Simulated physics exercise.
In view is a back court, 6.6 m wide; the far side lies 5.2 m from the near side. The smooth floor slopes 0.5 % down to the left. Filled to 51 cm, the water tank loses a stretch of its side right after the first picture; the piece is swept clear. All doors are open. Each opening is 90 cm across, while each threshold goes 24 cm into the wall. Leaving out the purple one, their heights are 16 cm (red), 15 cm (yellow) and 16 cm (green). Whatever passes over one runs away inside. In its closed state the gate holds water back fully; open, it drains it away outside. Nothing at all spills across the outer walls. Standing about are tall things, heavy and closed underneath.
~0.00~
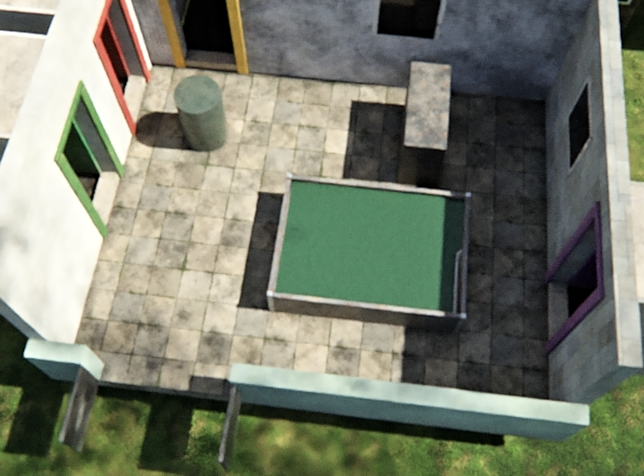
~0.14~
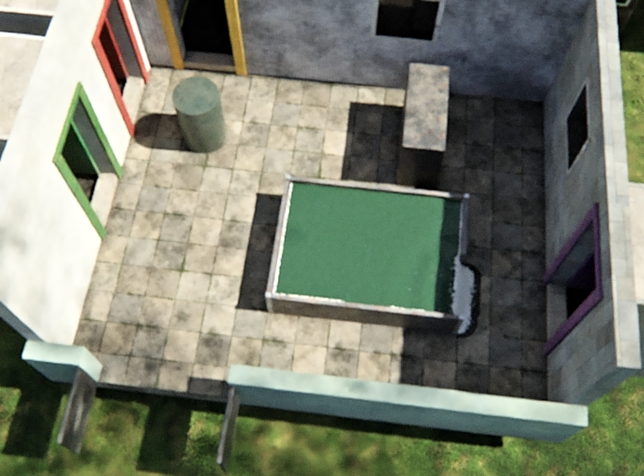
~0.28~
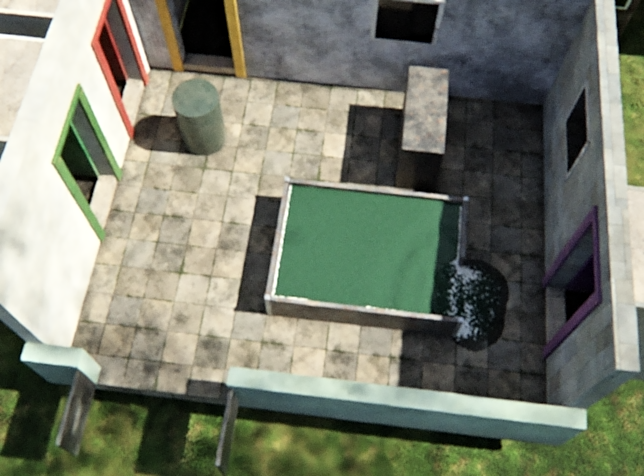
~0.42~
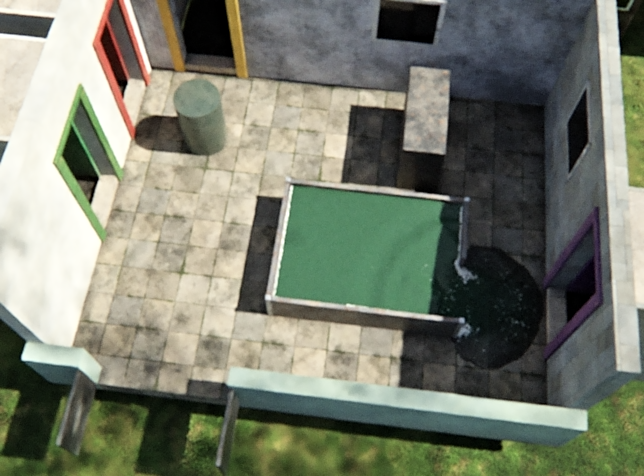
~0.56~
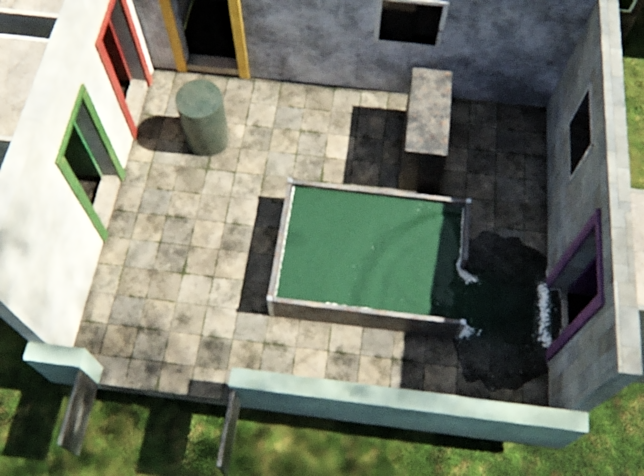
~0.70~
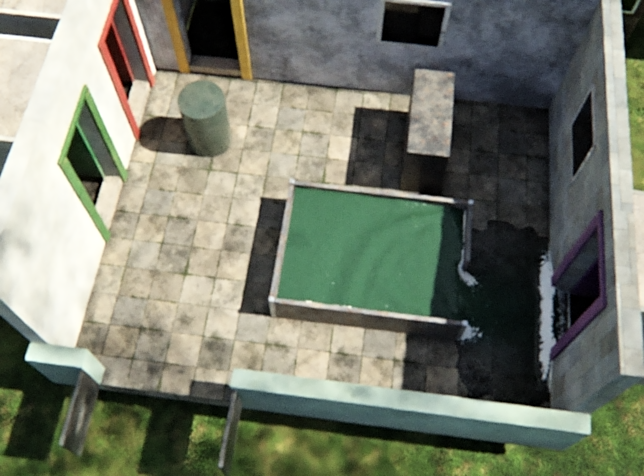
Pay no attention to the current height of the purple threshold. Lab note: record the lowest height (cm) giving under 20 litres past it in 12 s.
Lowest height: 29 cm.
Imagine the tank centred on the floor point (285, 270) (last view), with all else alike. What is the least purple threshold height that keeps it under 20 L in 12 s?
That setup calls for roughly 19 cm.
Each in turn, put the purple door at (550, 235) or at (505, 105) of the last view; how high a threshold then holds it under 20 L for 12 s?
First place around 8.0 cm, second around 12.5 cm.
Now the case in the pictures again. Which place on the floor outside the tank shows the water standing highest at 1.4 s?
Look close to (543, 424).
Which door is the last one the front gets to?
I'd say the red door.
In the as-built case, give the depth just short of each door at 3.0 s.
Centimetres: Purple = 27, red = 0, yellow = 0, green = 0.
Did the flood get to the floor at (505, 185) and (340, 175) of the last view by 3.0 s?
Taking them in turn, they come out submerged and spared.
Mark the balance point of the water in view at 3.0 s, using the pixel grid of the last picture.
About (414, 278).
After 1.4 s water covers 10 % of the floor, deepest (40 cm) near (543, 424); 31 cm at the purple door, 50 litres in over its 14 cm threshold.
After 3.0 s water covers 35 % of the floor, deepest (28 cm) near (543, 424); 27 cm at the purple door, 202 litres in over its 14 cm threshold.
After 12.0 s water covers 95 % of the floor, deepest (10 cm) near (451, 161); 9 cm at the purple door, 294 litres in over its 14 cm threshold.
At the purple door as built, the water arrived by 0.6 s and peaked near 32 cm at 1.6 s.
Run again over the same 12 s with other heights there, 66 litres in over 24 cm, 2 litres over 32.5 cm. The limit of 20 litres is kept from about 29 cm up.
